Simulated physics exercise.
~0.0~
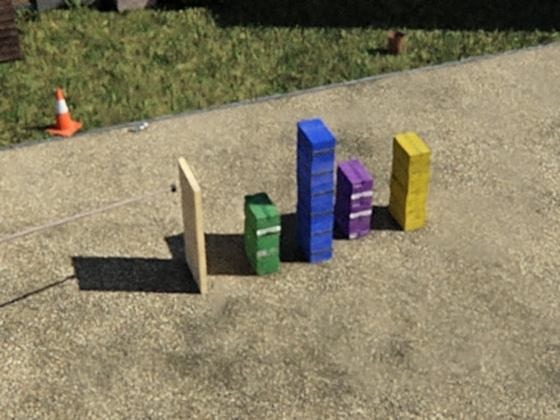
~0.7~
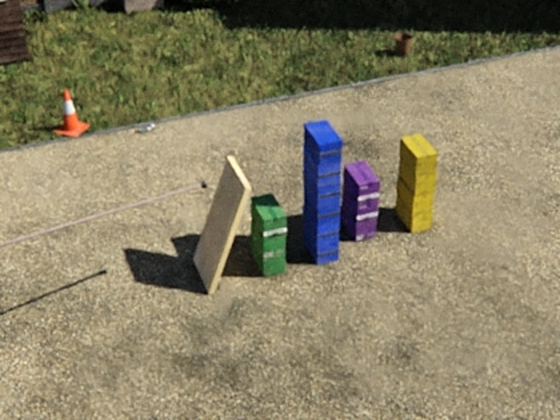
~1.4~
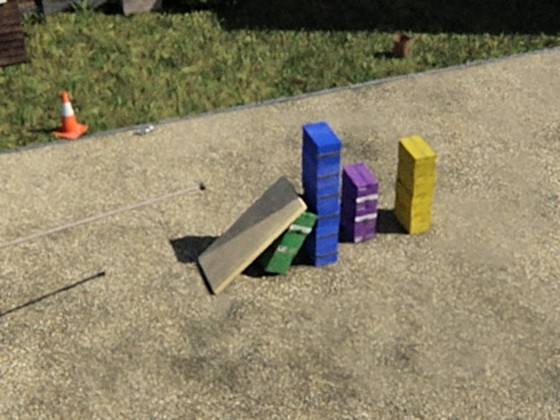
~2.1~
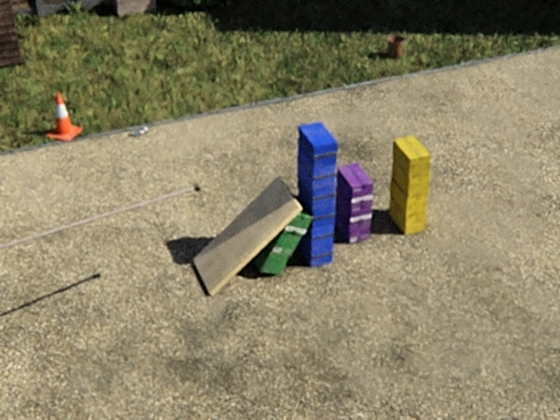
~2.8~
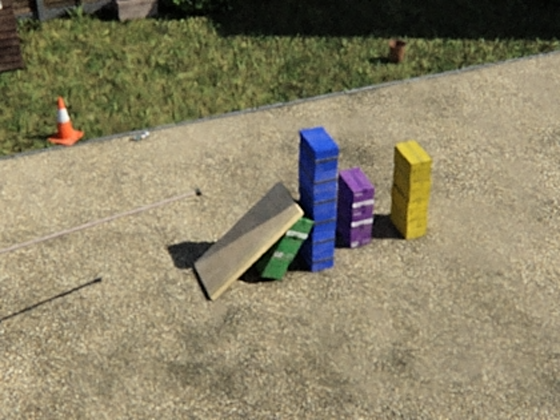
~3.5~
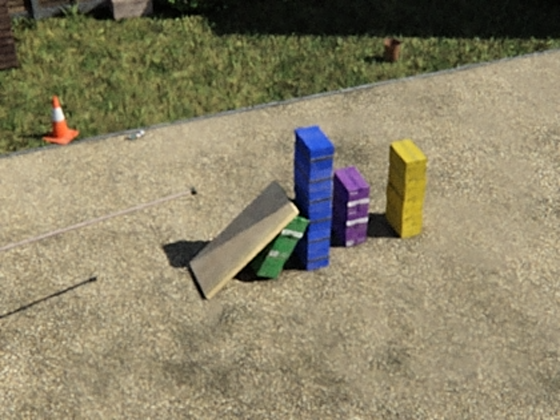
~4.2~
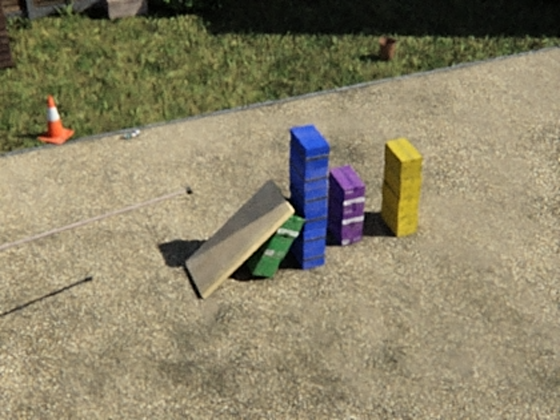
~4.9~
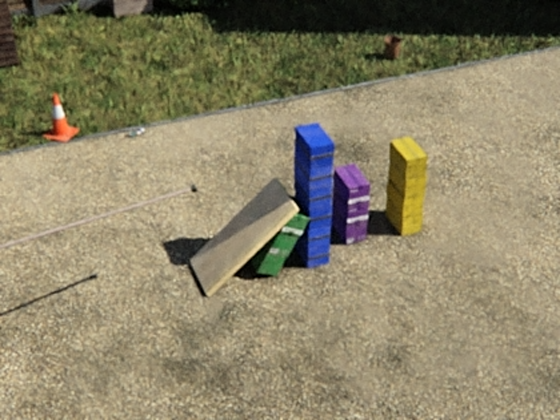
In this clip, a pale board standing on gravel tips right into a short green stack of cartons, which tilts and comes to rest against the tall blue stack, with the board leaning on it, while the blue, purple and yellow stacks stay upright.
